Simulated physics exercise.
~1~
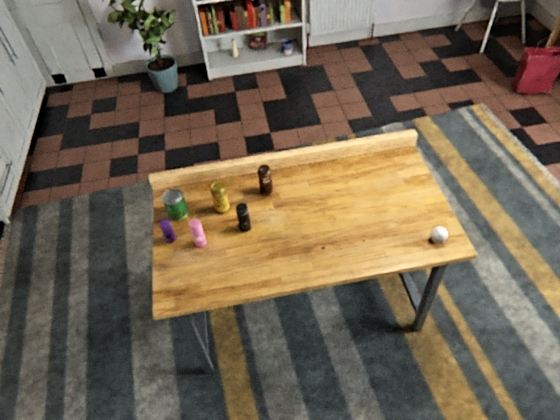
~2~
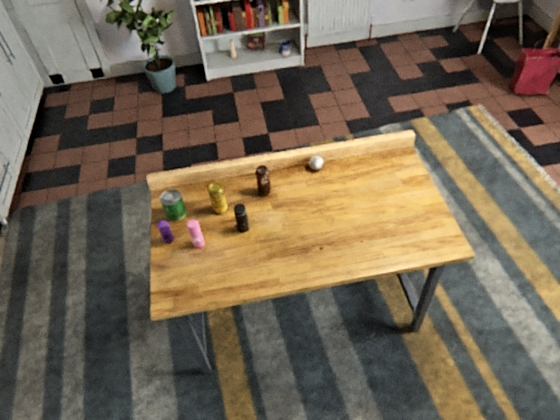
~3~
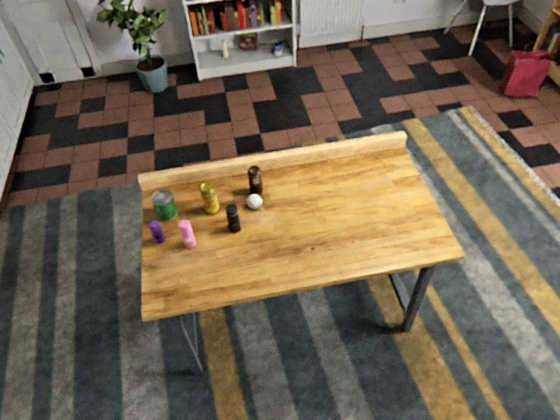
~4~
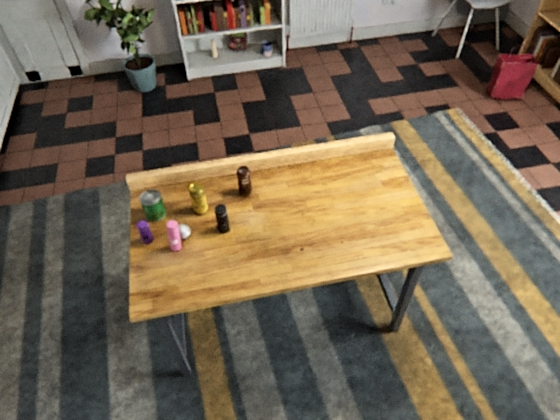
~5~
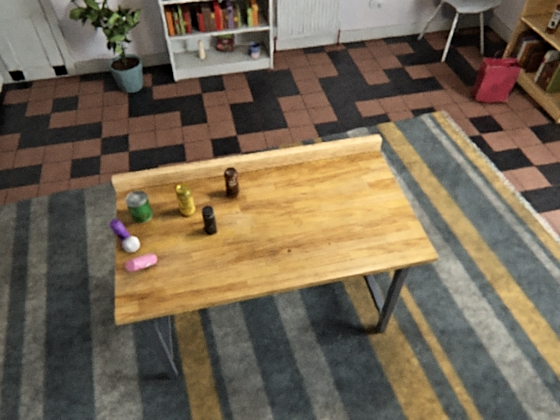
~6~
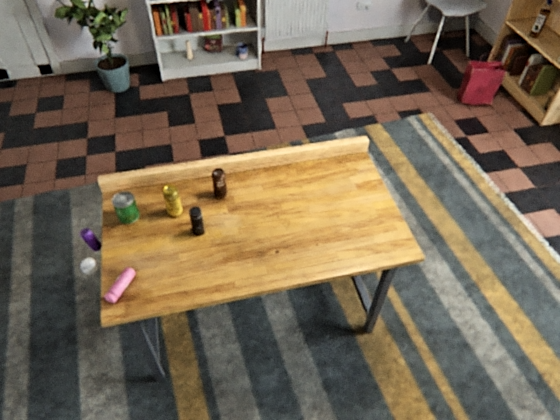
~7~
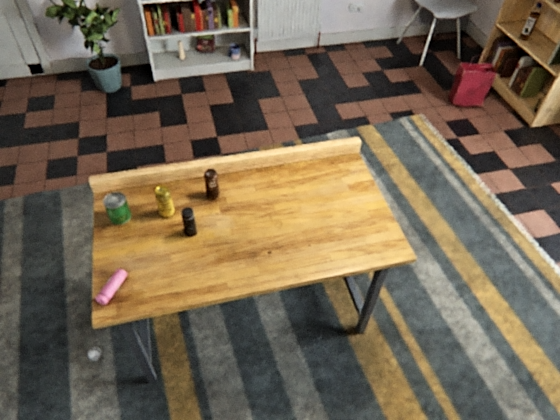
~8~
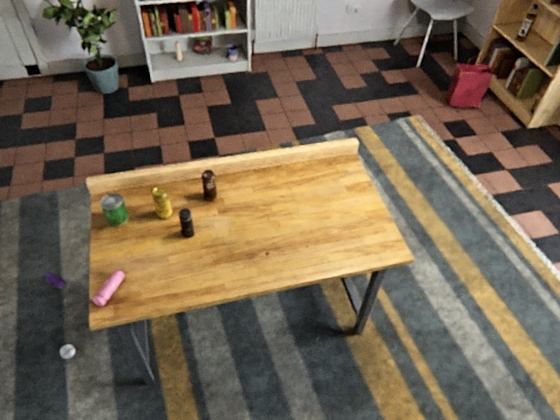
In a room with a striped rug and red and black floor tiles, a wooden table with a raised far edge is seen from above. A green tin, yellow can, brown can, black shaker, purple shaker and pink shaker stand toward its left side, with a white ball at the right. The ball travels to the far rail, then comes back leftward past the dark containers and reaches the pink and purple shakers. Both tip, and the purple one drops off the left edge with the ball. They end on the rug, the pink shaker lies on the tabletop, and the other four remain upright.
